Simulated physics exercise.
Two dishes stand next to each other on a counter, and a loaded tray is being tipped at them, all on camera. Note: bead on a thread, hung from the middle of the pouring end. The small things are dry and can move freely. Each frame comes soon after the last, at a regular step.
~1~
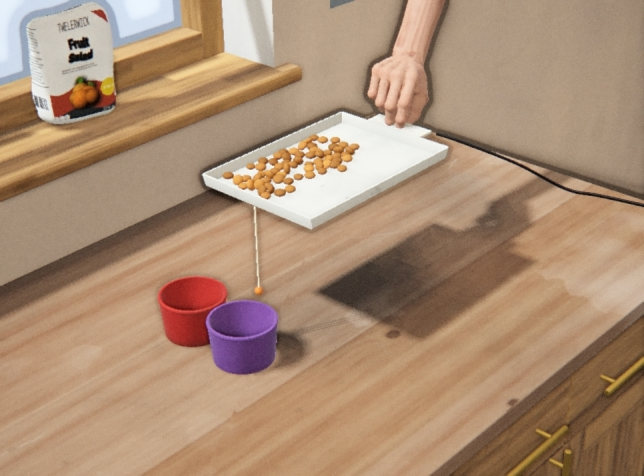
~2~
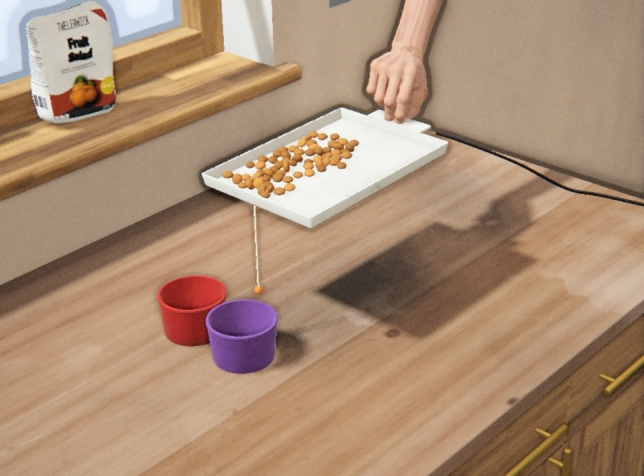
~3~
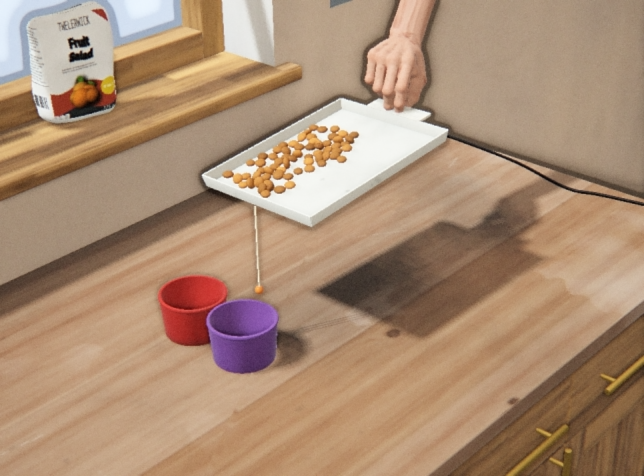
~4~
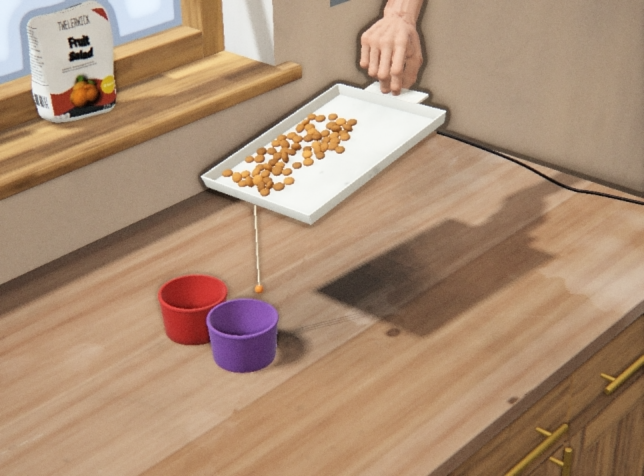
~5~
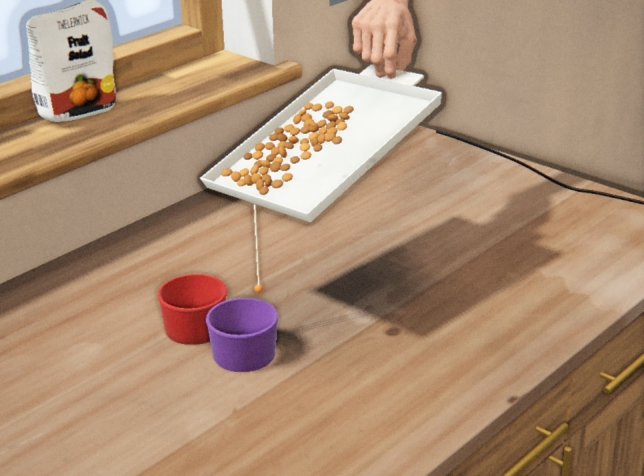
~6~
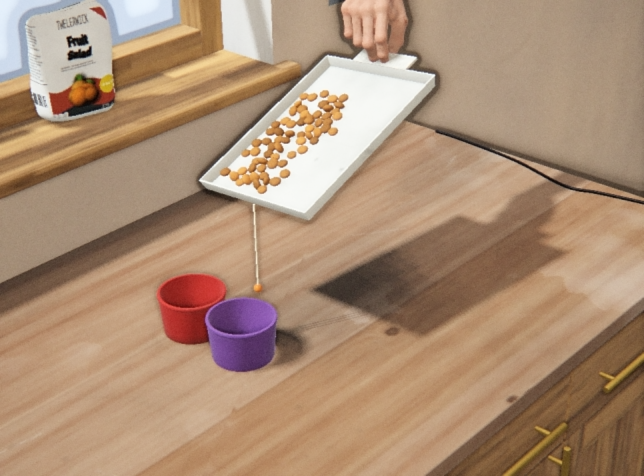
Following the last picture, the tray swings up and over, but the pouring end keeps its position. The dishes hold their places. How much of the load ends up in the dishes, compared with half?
The dishes will gather the main share.
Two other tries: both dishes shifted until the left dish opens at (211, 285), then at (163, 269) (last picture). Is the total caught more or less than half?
Try 1: A majority of it. Try 2: A majority of it.
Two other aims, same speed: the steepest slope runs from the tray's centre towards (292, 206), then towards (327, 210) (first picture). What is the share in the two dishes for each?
In turn, 40 percent and then 0 percent.
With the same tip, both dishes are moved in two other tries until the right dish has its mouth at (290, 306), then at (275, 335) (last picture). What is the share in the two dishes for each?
First placement: 10 per cent; second placement: 40 per cent.
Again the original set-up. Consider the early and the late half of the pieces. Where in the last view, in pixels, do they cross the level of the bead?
I'd put it at roughly (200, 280), and after that at roughly (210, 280).
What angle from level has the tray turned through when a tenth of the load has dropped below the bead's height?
At roughly 80°.
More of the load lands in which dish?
More ends up in the dish to the left.
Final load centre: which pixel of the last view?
The centre comes to rest near (195, 321).
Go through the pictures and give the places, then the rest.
Corners of the pouring end at (206, 174) and (311, 217), level; middle of the load at (298, 161), bits of cat kibble; left dish at (169, 322); right dish at (218, 349); bead on its thread at (259, 291), in the first picture.
Corners of the pouring end at (205, 174) and (310, 216), level; middle of the load at (298, 159), in the second picture.
Corners of the pouring end at (205, 175) and (310, 215), tipped barely, lowest at the left corner; middle of the load at (298, 154), in the third picture.
Corners of the pouring end at (205, 176) and (309, 213), tipped a little, lowest at the left corner; middle of the load at (296, 147), in the fourth picture.
Corners of the pouring end at (204, 177) and (307, 211), tipped clearly, lowest at the left corner; middle of the load at (294, 140), in the fifth picture.
Corners of the pouring end at (203, 179) and (305, 210), tipped clearly, lowest at the left corner; middle of the load at (290, 134); left dish at (168, 320); right dish at (218, 346), in the sixth picture.
Soon after the last picture, tray tipped steeply; nearly all on the tray; a stray few in the air.
A little later, tray tipped past a quarter turn; about a quarter on the tray; a stray few in the right dish; about half in the left dish; a small part outside both; about a quarter in the air.
Later still, tray tipped past a quarter turn; a small part in the right dish; most in the left dish; a small part outside both.
At rest, tray tipped past a quarter turn; a small part in the right dish; most in the left dish; a small part outside both.
